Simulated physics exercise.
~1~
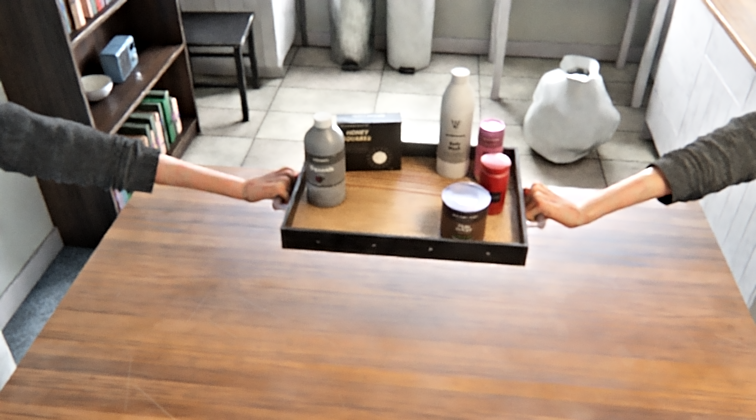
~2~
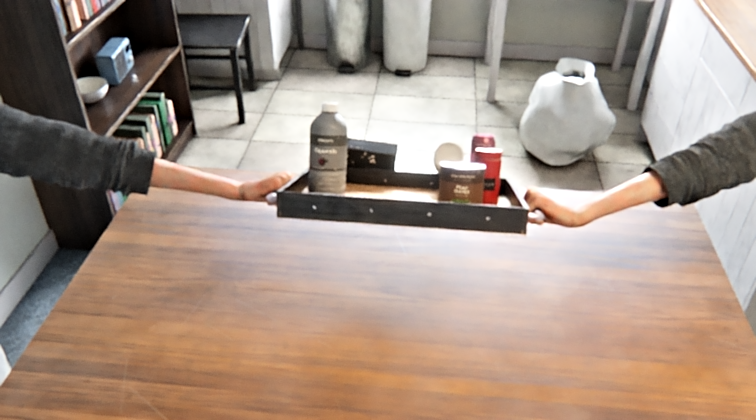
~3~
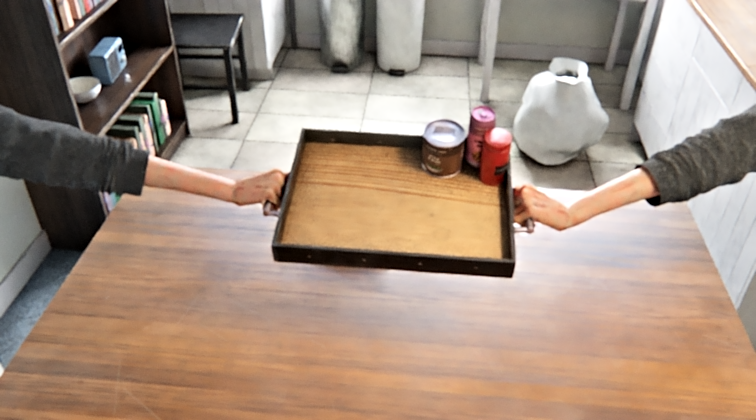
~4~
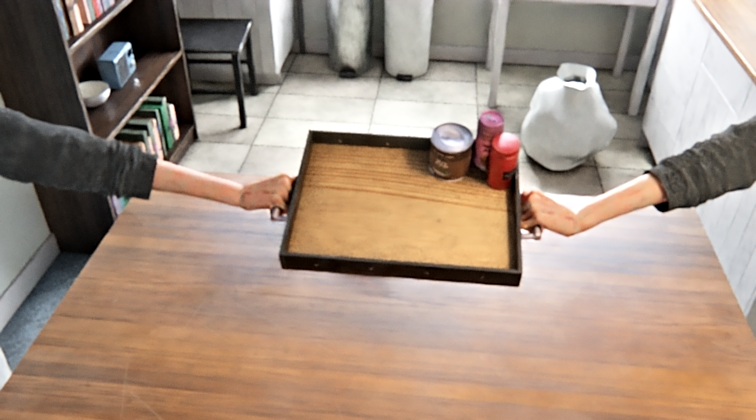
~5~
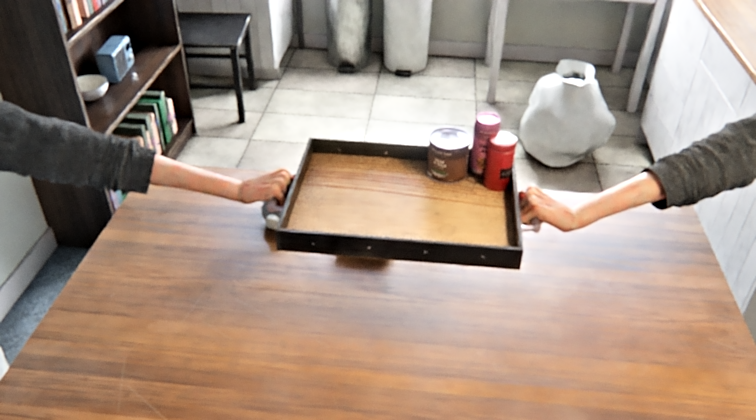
A tray of six containers, held by two hands above a wooden table, tips far edge down, then back toward the viewer; the black packet, white bottle and grey bottle leave it, while the brown tin, pink can and red jar remain clustered at the far right corner as it nears level.
